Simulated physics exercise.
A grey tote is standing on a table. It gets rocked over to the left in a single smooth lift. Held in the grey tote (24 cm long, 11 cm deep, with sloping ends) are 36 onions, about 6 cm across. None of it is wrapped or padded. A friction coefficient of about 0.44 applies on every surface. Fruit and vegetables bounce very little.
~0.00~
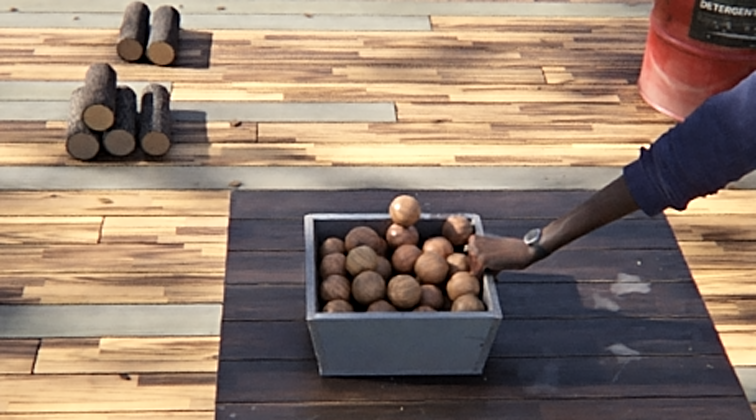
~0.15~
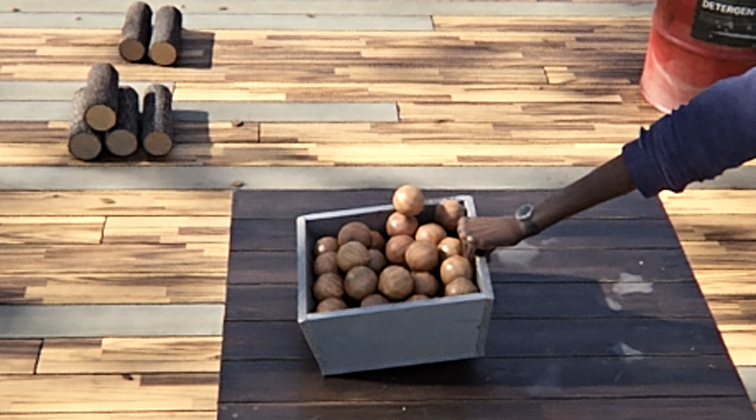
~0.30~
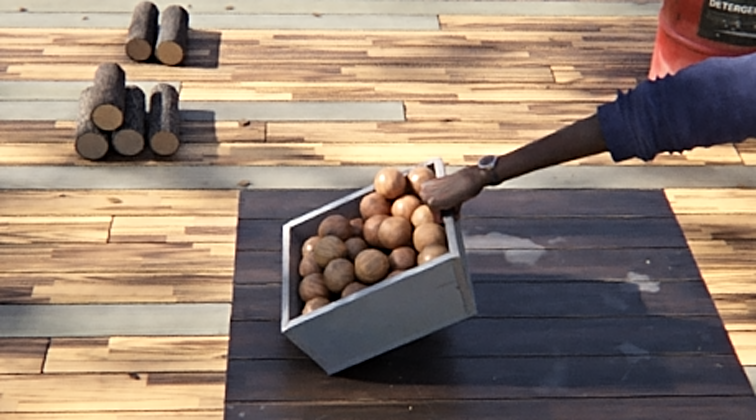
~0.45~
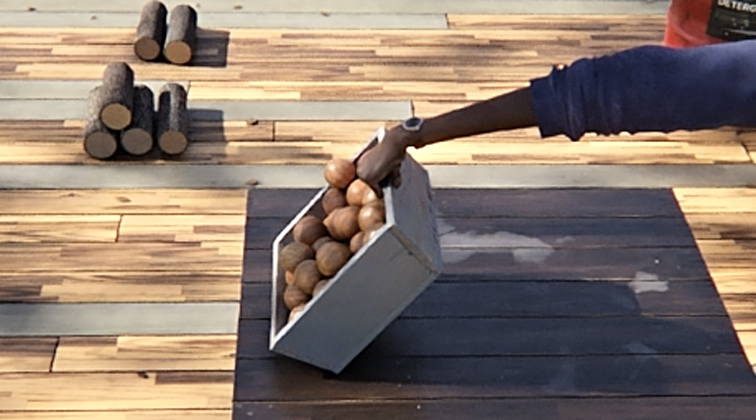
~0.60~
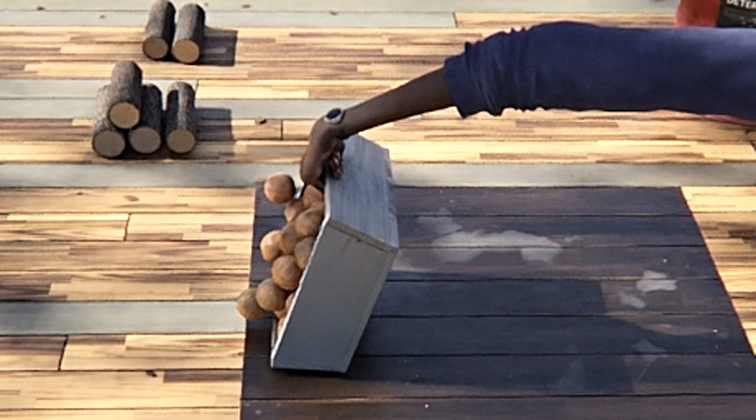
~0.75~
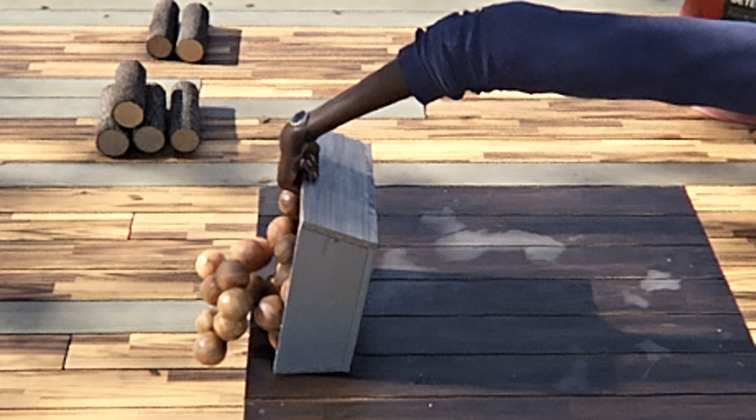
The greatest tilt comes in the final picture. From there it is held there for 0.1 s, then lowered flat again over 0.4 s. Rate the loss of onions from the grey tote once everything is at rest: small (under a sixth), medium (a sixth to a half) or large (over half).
Large.
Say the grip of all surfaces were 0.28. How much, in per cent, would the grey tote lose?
In that case the grey tote sheds 60 per cent of its load.
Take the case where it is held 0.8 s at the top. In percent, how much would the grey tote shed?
The grey tote would shed 80 percent of its load.
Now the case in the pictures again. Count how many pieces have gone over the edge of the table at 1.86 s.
I'd put the number around 20.
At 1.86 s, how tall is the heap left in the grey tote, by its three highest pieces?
Some 6 cm.
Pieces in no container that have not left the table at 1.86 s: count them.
Count of pieces: About 3.
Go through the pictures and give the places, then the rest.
In the first frame (we follow the rim corner now nearest the camera; the camera pans a little), grey tote at (316, 316); tilt 0°; nothing out yet.
In the second frame, grey tote at (307, 317); tilt 8°.
In the third frame, grey tote at (288, 325); tilt 29°.
In the fourth frame, grey tote at (274, 341); tilt 52°.
In the fifth frame, grey tote at (272, 358); tilt 73°; 2 out, the lowest onion at (253, 304).
In the sixth frame, grey tote at (274, 366); tilt 81°; 11 out, the lowest onion at (211, 349).
After 0.93 s, tilt 73°; 18 of 36 out of the grey tote.
After 1.15 s, tilt 13°; 23 of 36 out of the grey tote.
After 1.46 s, tilt 0°; 23 of 36 out of the grey tote.
Outcome (at 1.86 s), 23 of 36 out of the grey tote. Asked share, 23 of 36, 64 per cent.
